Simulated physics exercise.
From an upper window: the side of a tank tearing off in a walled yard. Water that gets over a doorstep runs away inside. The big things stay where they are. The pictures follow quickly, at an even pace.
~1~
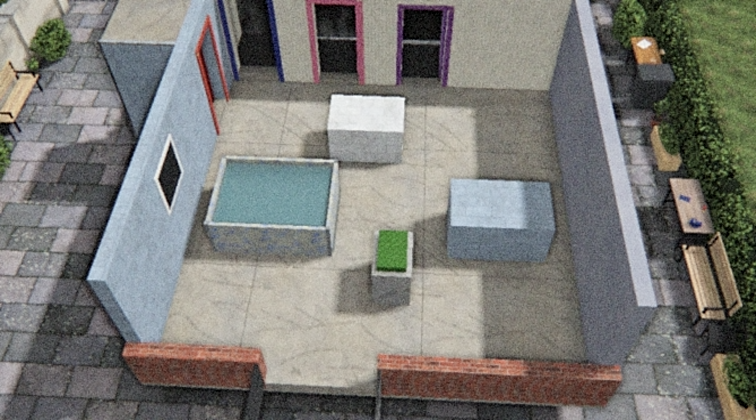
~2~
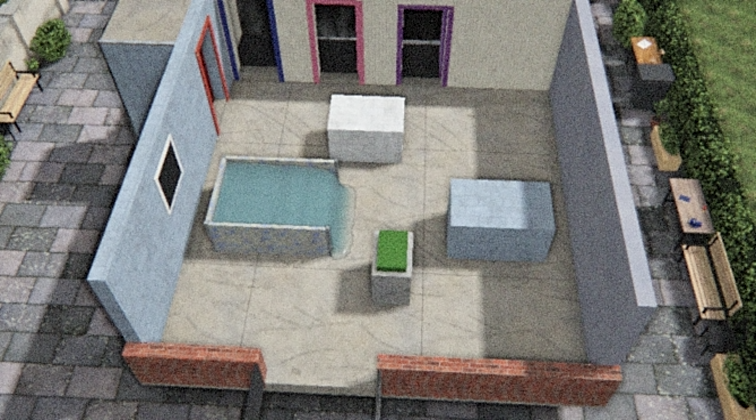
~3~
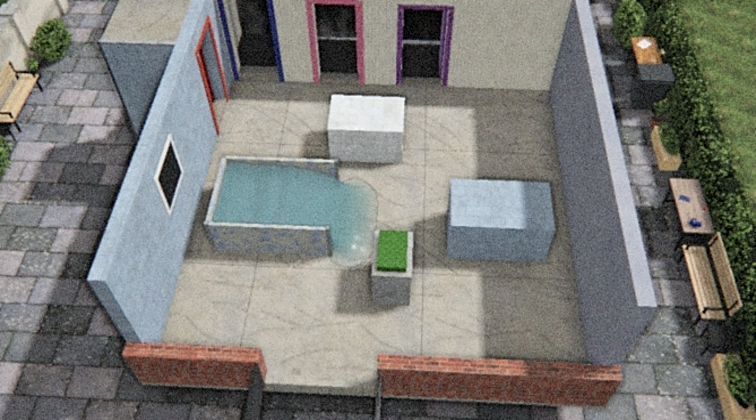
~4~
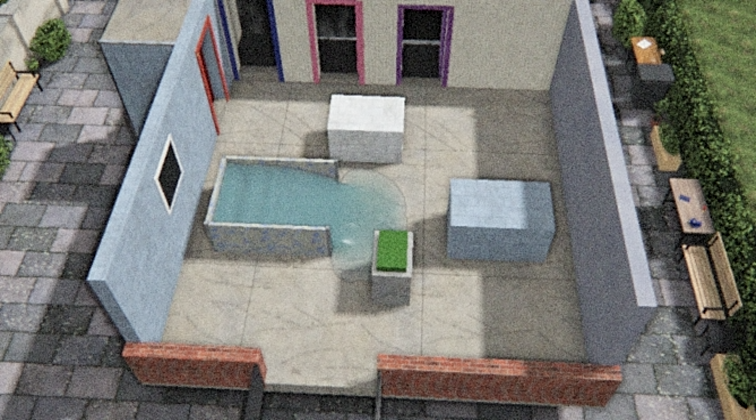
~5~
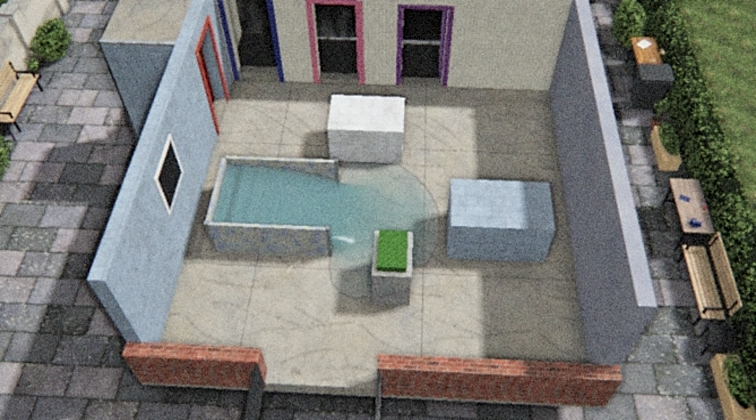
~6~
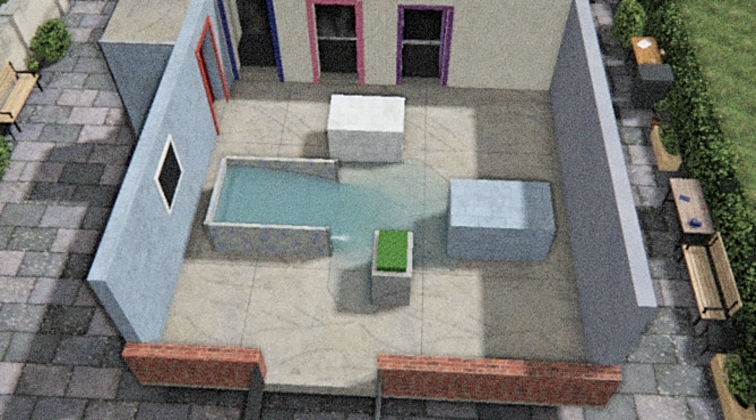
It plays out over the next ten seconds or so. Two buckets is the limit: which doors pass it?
One by one: The purple door takes more than that; the pink door stays under that; the blue door stays under that; the red door stays under that.
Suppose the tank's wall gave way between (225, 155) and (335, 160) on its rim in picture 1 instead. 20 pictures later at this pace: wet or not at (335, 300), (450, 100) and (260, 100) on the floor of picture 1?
As listed: No water, under water, under water.
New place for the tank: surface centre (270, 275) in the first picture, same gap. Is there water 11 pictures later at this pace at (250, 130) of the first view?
There: Not flooded.
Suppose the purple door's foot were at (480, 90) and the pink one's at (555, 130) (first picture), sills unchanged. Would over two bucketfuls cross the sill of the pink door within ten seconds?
In short: The pink one passes that mark.
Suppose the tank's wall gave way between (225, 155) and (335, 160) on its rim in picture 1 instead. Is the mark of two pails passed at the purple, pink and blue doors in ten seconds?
One by one: Purple keeps below it; pink is over; blue is over.
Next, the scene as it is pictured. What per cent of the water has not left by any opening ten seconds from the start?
About 88 per cent.
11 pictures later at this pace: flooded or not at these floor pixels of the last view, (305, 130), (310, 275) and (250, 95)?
One after the other: Clear, clear, not flooded.
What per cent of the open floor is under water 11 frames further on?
Close to 50 %.
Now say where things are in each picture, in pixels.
In the first picture, still water in the water tank at (274, 194).
In the second picture, water pours out at (332, 212) and has run to (342, 186).
In the third picture, water pours out at (332, 213) and has run to (357, 182).
In the fourth picture, the front is at a hidden place, out from the gap at (332, 214).
In the fifth picture, the front is at (433, 242), out from the gap at (332, 215).
In the sixth picture, water pours out at (332, 215) and has run to a hidden place.
A moment on, water covers 30 % of the floor; the purple door not reached, the pink door not reached, the blue door not reached, the red door not reached.
Next, water covers 50 % of the floor; the purple door not reached, the pink door not reached, the blue door not reached, the red door not reached.
Then, water covers 55 % of the floor; the purple door wet at the sill, nothing in, the pink door not reached, the blue door not reached, the red door not reached.
Later, water covers 75 % of the floor; the purple door under two buckets in, the pink door wet at the sill, nothing in, the blue door wet at the sill, nothing in, the red door not reached.
In the end, water covers 95 % of the floor; the purple door over two buckets in, the pink door wet at the sill, nothing in, the blue door wet at the sill, nothing in, the red door wet at the sill, nothing in.
